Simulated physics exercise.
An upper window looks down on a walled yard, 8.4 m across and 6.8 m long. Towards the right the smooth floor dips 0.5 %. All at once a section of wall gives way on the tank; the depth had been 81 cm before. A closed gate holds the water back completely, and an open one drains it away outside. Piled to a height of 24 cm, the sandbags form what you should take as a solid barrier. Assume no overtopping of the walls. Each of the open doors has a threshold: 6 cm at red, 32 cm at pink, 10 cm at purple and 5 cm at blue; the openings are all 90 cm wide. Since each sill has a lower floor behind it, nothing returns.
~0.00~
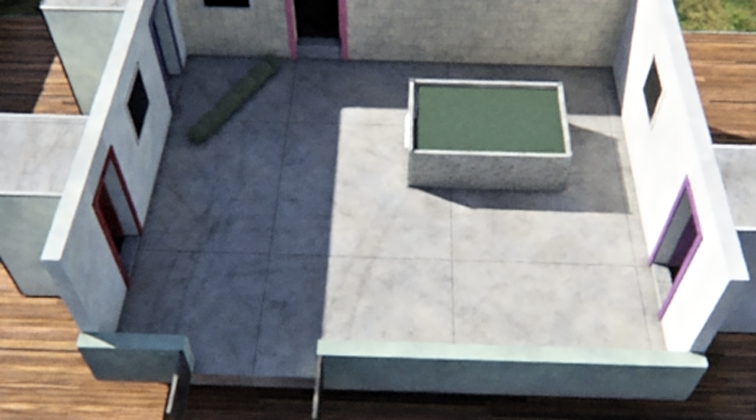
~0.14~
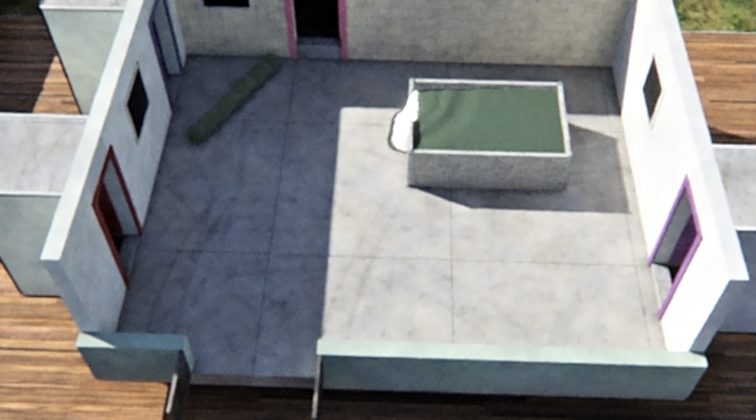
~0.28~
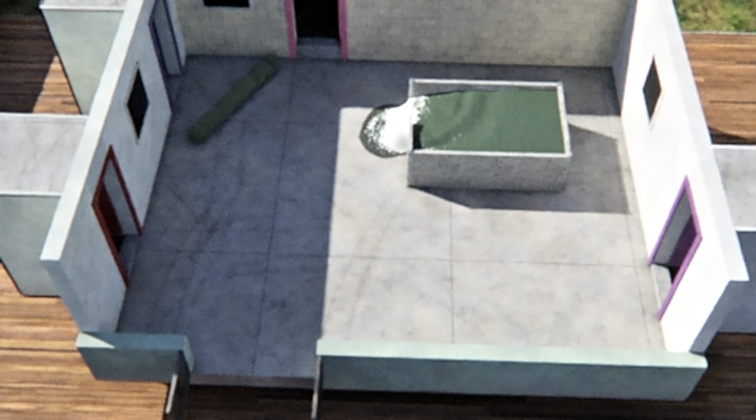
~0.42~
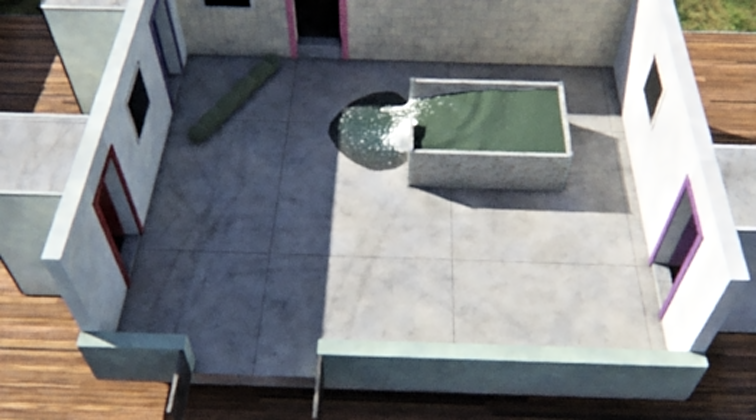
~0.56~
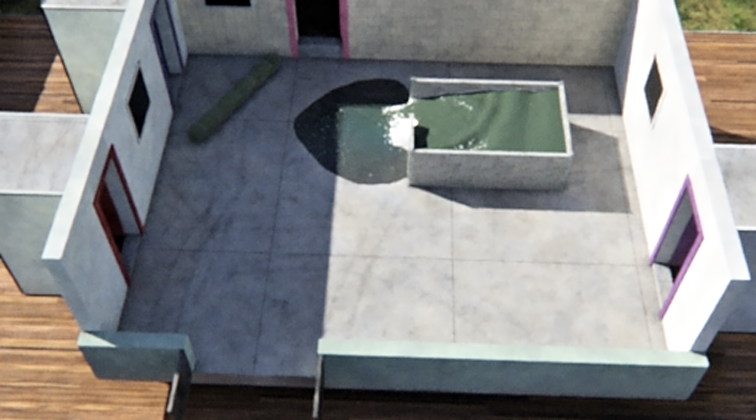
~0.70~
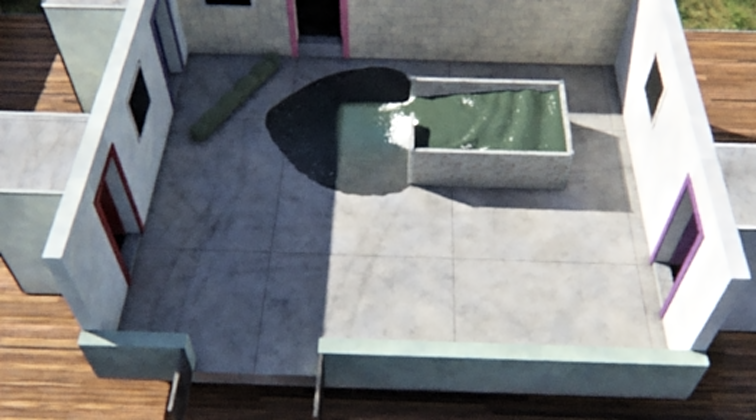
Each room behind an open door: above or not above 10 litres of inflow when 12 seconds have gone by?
As I see it, red door: The total grows larger than the cap. Pink door: The total remains smaller than the cap. Purple door: The total remains smaller than the cap. Blue door: The total grows larger than the cap.
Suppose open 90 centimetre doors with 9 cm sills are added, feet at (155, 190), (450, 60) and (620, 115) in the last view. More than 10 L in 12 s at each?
Note, doorways in listed order: Goes beyond, stays short, stays short.
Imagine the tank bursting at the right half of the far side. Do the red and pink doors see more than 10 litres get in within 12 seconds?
Log - red: Threshold topped, pink: Threshold not reached.
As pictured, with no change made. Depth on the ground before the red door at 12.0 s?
It averages close to 7.5 centimetres.
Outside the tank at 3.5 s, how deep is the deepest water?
28 cm or so.
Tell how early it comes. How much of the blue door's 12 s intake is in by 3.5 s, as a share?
20 per cent, roughly.
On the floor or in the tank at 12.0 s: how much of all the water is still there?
I'd say close to 82 percent is still there.
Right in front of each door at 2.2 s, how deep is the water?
Depths in cm: Red 0, pink 21, purple 0, blue 0.
After 1.4 s water covers 20 % of the floor and is deepest (43 cm) near (404, 128); red door not reached, pink door 20 cm at the sill, 0 L in, purple door not reached, blue door not reached.
After 2.2 s water covers 30 % of the floor and is deepest (38 cm) near (404, 128); red door not reached, pink door 21 cm at the sill, 0 L in, purple door not reached, blue door not reached.
After 3.5 s water covers 40 % of the floor and is deepest (28 cm) near (112, 354); red door 11 cm at the sill, 11 L in, pink door 19 cm at the sill, 0 L in, purple door not reached, blue door 10 cm at the sill, 15 L in.
After 7.0 s water covers 65 % of the floor and is deepest (18 cm) near (162, 345); red door 9 cm at the sill, 44 L in, pink door 13 cm at the sill, 0 L in, purple door not reached, blue door 9 cm at the sill, 44 L in.
After 12.0 s water covers 95 % of the floor and is deepest (10 cm) near (259, 70); red door 7 cm at the sill, 76 L in, pink door 7 cm at the sill, 0 L in, purple door 8 cm at the sill, 0 L in, blue door 7 cm at the sill, 75 L in.
